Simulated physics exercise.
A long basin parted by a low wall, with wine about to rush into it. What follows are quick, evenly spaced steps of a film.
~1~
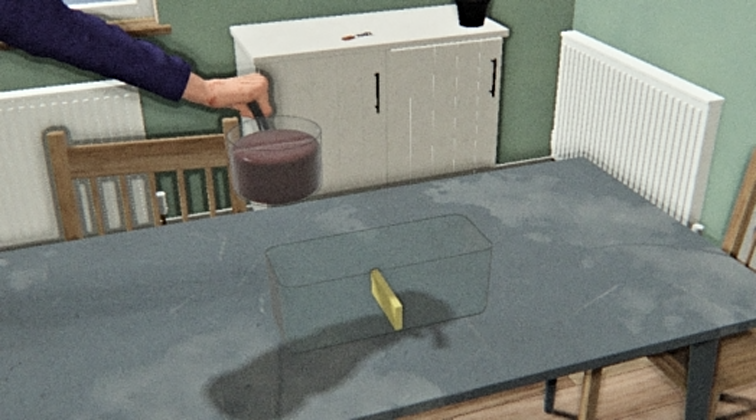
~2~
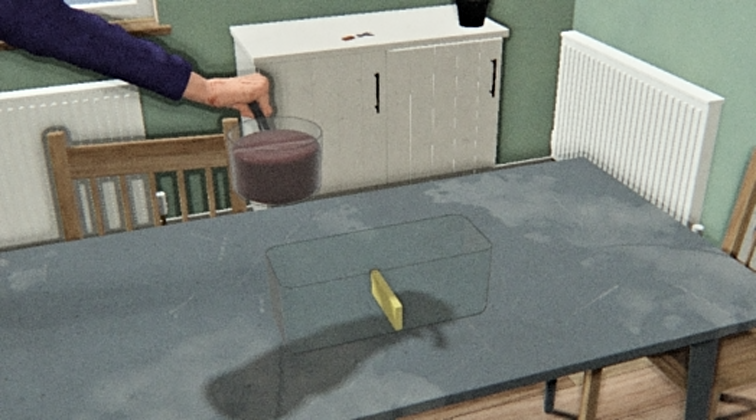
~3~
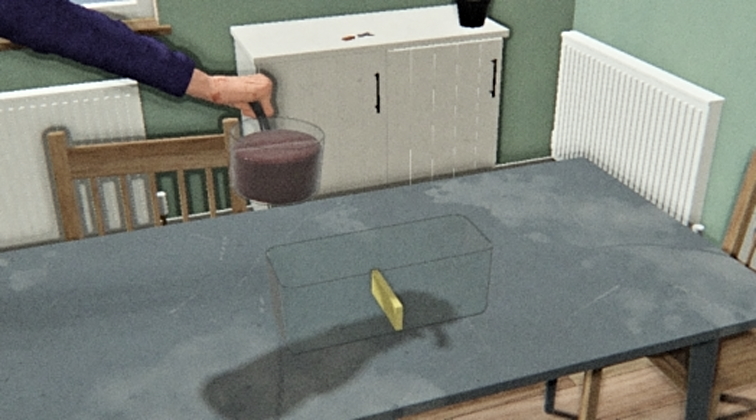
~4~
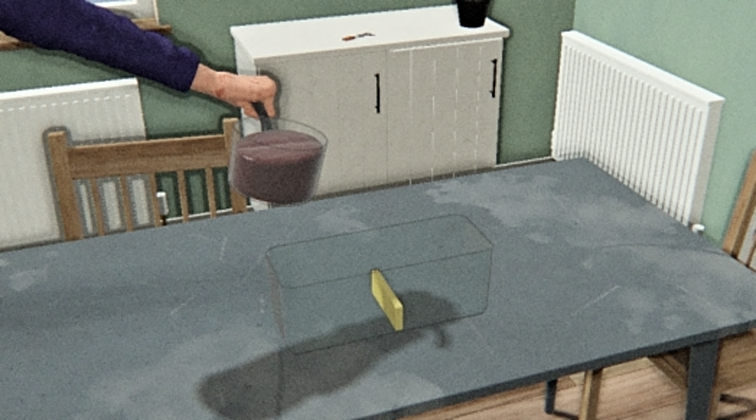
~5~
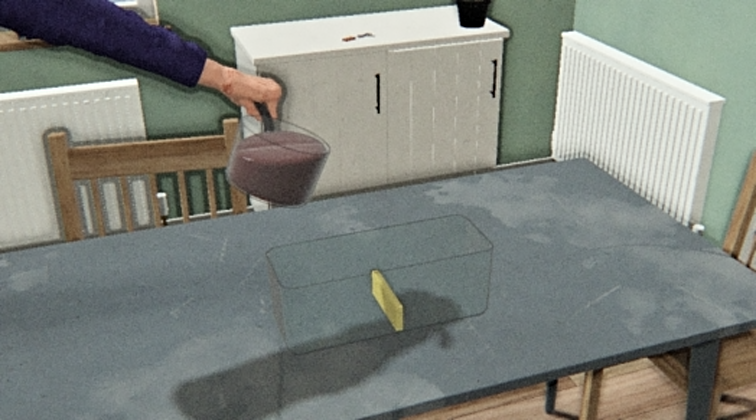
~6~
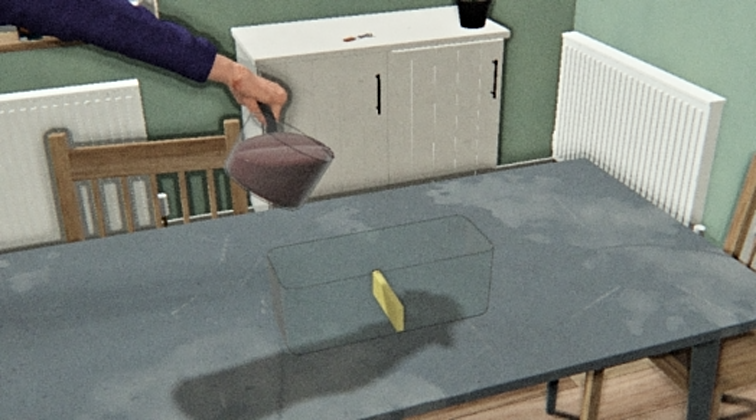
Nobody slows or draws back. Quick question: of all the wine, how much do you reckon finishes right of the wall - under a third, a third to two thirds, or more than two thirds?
The right side of the wall holds a small share, below one third.
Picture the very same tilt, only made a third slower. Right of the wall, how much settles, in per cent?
Roughly 30 per cent ends up there.
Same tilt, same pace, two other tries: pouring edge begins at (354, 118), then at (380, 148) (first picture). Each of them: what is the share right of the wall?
Close to 85 in a hundred, then close to 85 in a hundred.
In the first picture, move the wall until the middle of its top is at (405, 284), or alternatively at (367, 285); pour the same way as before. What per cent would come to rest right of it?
Try 1: About 10 percent; try 2: About 70 percent.
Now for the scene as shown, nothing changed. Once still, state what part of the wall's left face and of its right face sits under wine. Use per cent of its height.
Once it is still, the left part shows 70 per cent and the right part 20.
A moment on, the saucepan is tipped on its side and 44 per cent is still to pour, 8 is left of the wall and 0 right of it.
Next, the saucepan is tipped on its side and 14 per cent is still to pour, 57 is left of the wall and 11 right of it.
Then the saucepan is tipped on its side and 5 per cent is still to pour, 68 is left of the wall and 11 right of it.
Later the saucepan is tipped on its side and 1 per cent is still to pour, 77 is left of the wall and 13 right of it.
In the end 77 per cent lies left of the wall, 16 right of it and 7 outside.
